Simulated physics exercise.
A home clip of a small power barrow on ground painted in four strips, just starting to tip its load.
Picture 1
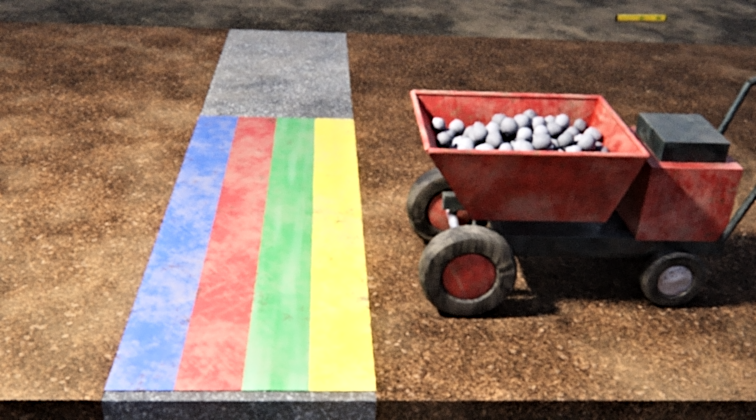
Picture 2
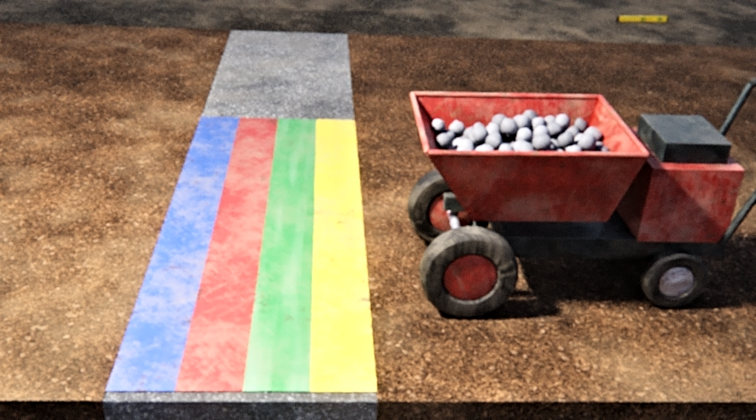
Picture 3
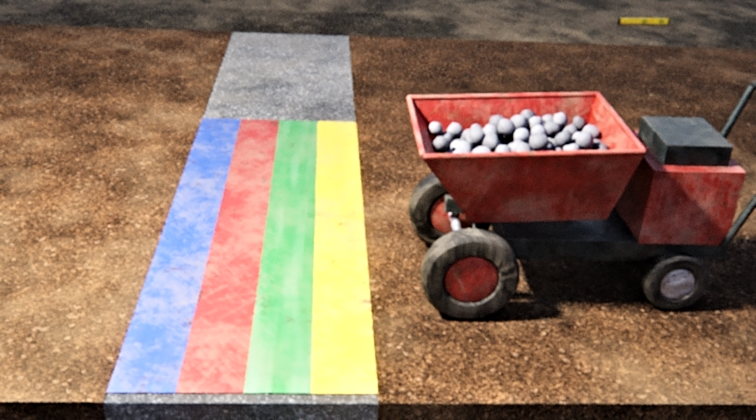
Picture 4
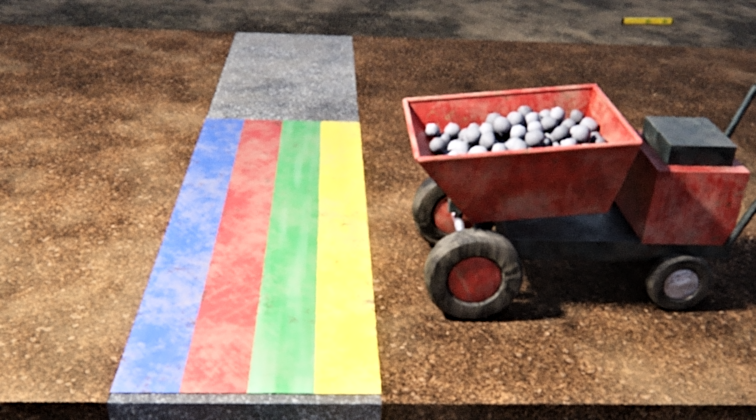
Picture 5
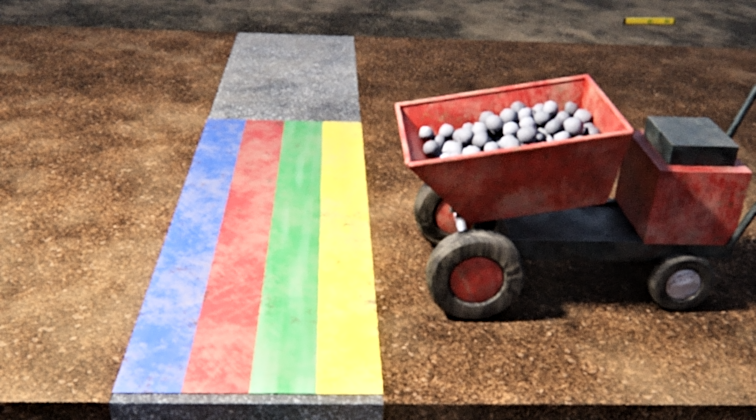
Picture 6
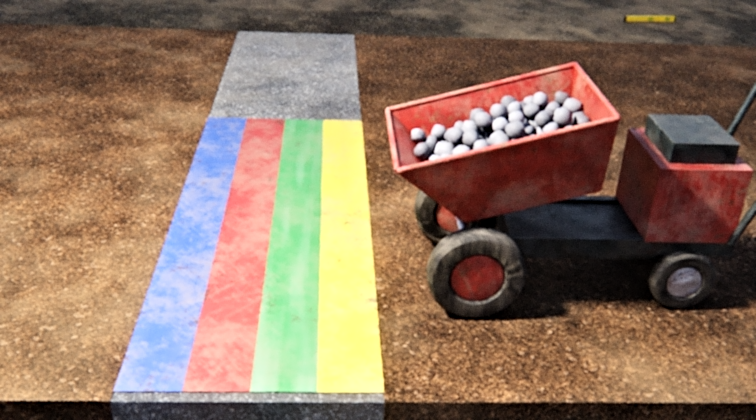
On brown ground beside blue, red, green and yellow strips, a small red barrow slowly tilting its skip of grey cobbles leftward.
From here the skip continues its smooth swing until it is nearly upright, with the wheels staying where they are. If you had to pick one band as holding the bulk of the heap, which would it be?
I would pick green.
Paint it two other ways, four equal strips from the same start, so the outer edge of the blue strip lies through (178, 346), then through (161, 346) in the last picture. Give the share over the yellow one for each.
Shares: Close to 0 %; close to 0 %.
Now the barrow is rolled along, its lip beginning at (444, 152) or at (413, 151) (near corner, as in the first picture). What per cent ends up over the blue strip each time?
Trial 1 around 0 %, trial 2 around 10 %.
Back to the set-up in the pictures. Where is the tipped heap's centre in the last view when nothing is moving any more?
The centre comes to rest close to (283, 266).
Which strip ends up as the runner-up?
Following the top strip comes the red one.
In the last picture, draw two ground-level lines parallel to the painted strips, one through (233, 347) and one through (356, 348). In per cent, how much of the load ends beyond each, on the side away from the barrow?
That's 20 in a hundred for the first and 70 in a hundred for the second.
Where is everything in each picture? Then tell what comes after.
In the first picture, lip of the skip at (429, 151), level; top of the load at (525, 136), round cobbles; yellow strip at (341, 341); green strip at (279, 341); red strip at (217, 340); blue strip at (154, 340).
In the second picture, lip of the skip at (428, 153), level; top of the load at (525, 136).
In the third picture, lip of the skip at (424, 157), tipped barely; top of the load at (529, 146).
In the fourth picture, lip of the skip at (418, 160), tipped a little; top of the load at (542, 142).
In the fifth picture, lip of the skip at (409, 166), tipped a little; top of the load at (536, 137).
In the sixth picture, lip of the skip at (397, 171), tipped clearly; top of the load at (541, 135); yellow strip at (349, 343); green strip at (287, 342); red strip at (225, 342); blue strip at (162, 341).
Soon, skip tipped steeply; all in the skip.
A while on, skip tipped steeply; nearly all in the skip; a small part over the green strip; a stray few over the red strip; a stray few falling.
Towards the end, skip tipped right over; about a third in the skip; a small part over the yellow strip; about a third over the green strip; about a quarter over the red strip; a stray few over the blue strip.
Finally, skip tipped right over; about a third in the skip; a small part over the yellow strip; about a third over the green strip; about a quarter over the red strip; a small part over the blue strip.
